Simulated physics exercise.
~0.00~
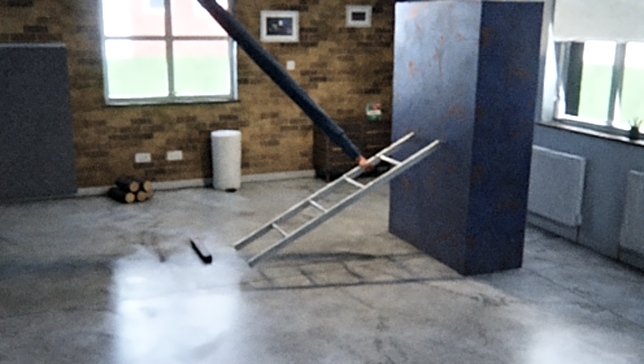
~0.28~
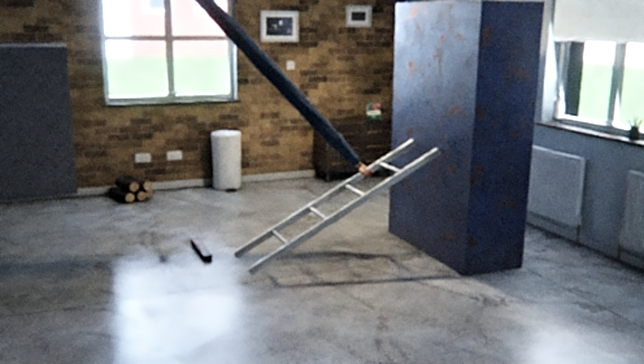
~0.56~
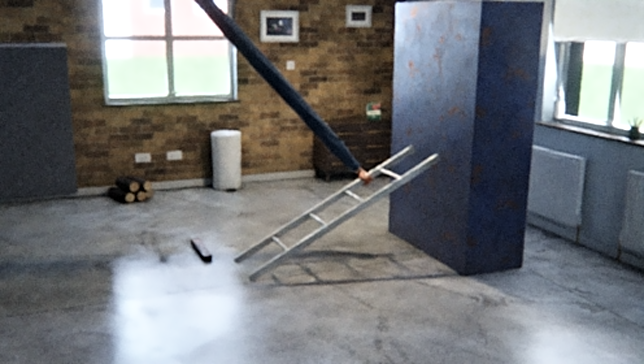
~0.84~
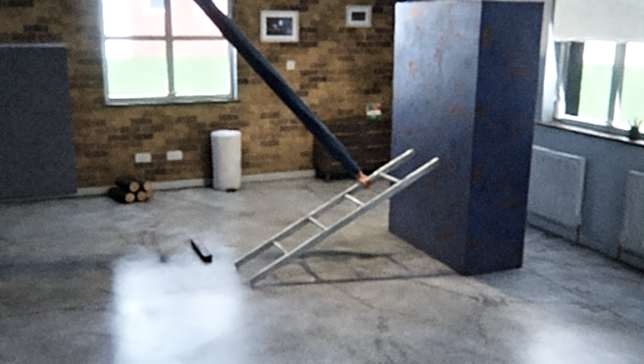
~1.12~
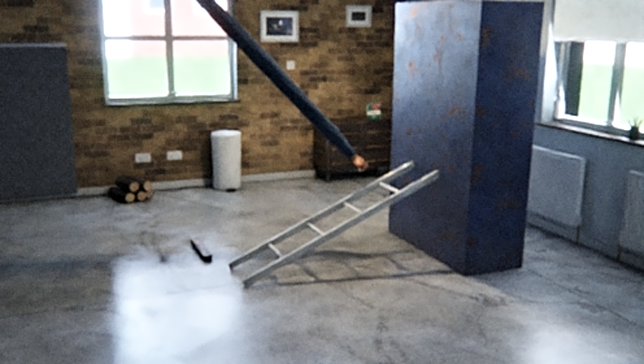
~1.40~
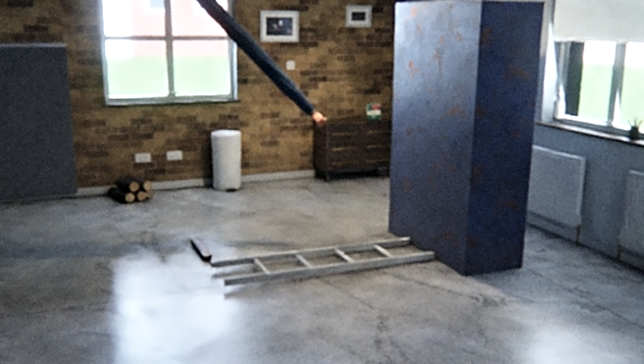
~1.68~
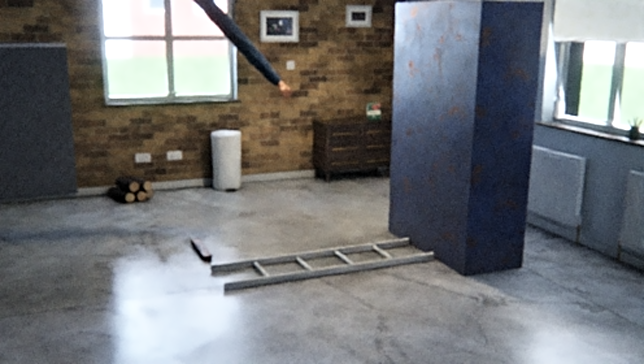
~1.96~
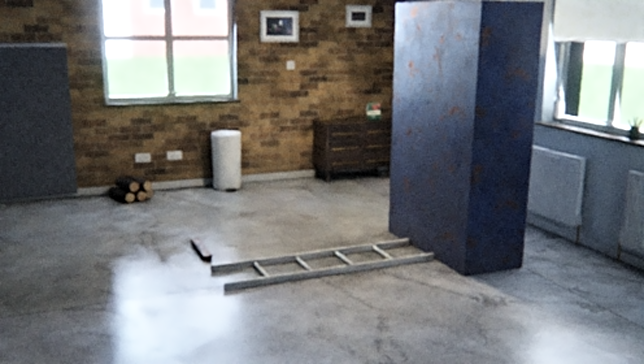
A white ladder-like rack was held against a tall blue cupboard by a long dark arm, its top edging downward; once the arm let go and drew away, the rack's feet slid left and it dropped, ending flat on the floor.
